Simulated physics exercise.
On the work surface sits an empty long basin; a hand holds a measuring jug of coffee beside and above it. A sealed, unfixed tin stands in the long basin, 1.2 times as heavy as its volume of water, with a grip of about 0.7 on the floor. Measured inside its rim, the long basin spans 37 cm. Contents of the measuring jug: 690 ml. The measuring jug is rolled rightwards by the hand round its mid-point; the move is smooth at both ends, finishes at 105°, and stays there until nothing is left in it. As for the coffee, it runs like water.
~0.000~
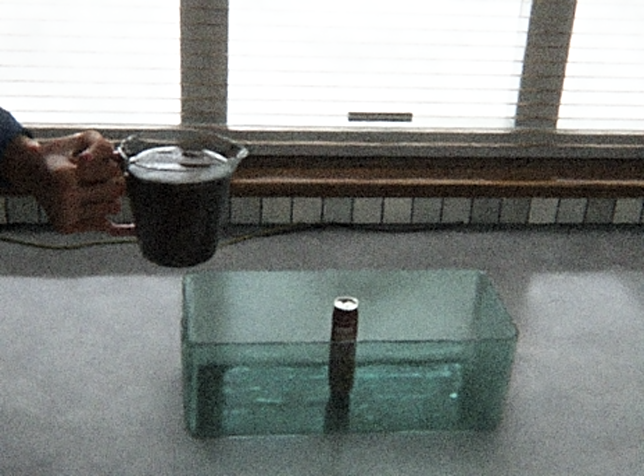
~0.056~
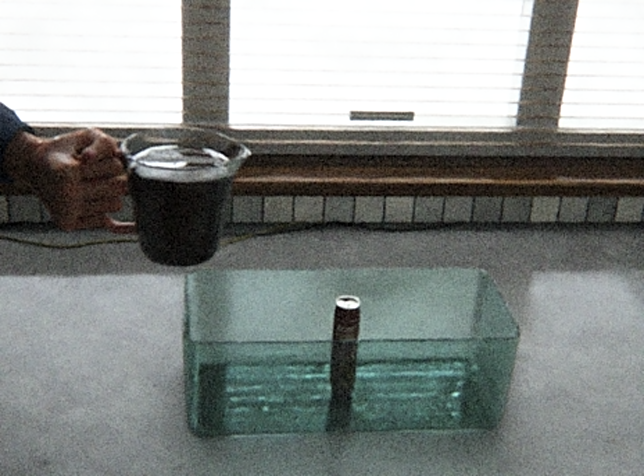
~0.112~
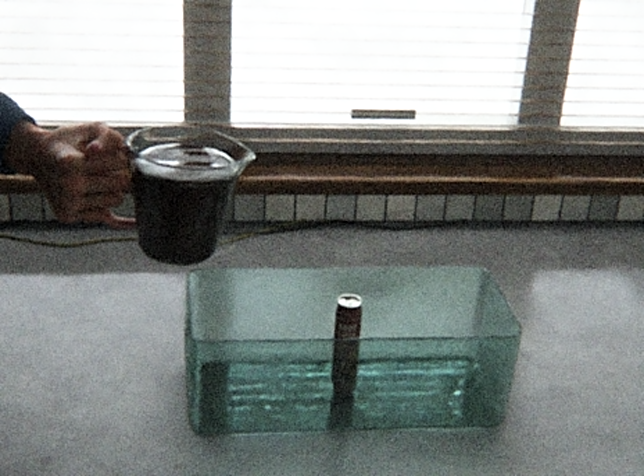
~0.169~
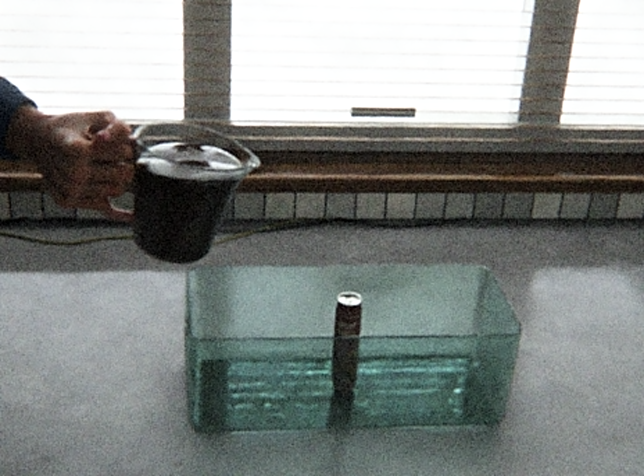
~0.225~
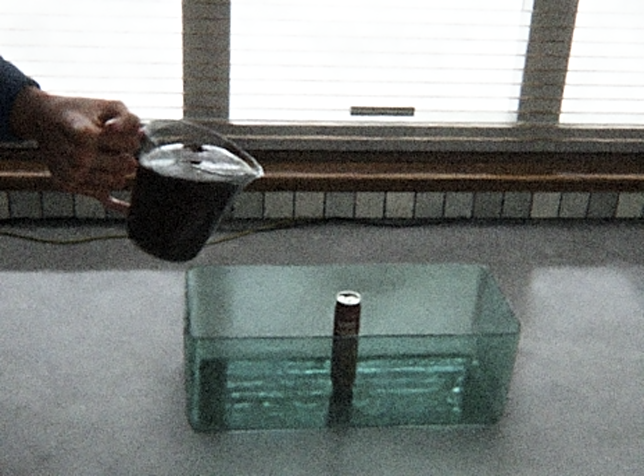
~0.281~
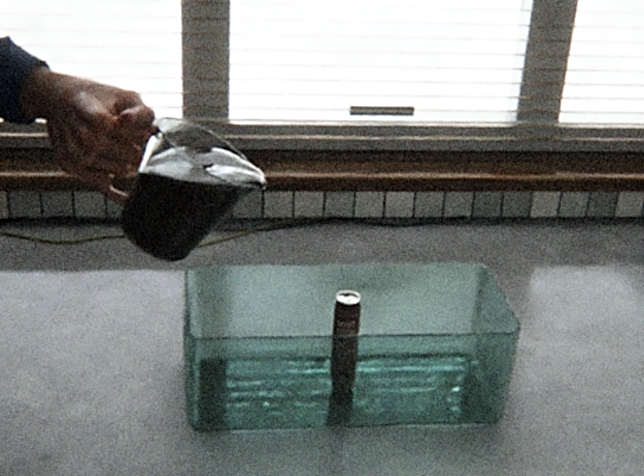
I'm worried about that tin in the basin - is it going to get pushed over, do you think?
No, it should stay put on its base.
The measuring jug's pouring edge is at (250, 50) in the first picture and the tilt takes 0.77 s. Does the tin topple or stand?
Then the tin comes down.
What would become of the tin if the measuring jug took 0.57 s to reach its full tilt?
Outcome - the tin remains standing.
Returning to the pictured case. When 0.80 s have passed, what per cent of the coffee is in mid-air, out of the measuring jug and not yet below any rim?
Near 10 percent.
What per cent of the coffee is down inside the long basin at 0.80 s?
82 per cent or thereabouts.
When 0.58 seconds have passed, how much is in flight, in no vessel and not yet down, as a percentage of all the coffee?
About 24 per cent.
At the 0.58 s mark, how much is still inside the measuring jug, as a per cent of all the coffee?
Close to 50 percent of the liquid remains at that time.
Then, 0.58 s in, the tilt is 90° and 51 per cent is still to pour; the tin stands where it began.
Then, 0.80 s in, the tilt is 105° and 8 per cent is still to pour; the tin stands where it began.
Then, 1.02 s in, the tilt is 105° and 0 per cent is still to pour; the tin stands where it began.
Then, 1.27 s in, the tilt is 105° and 0 per cent is still to pour; the tin stands where it began.
Finally, the tin stands where it began.
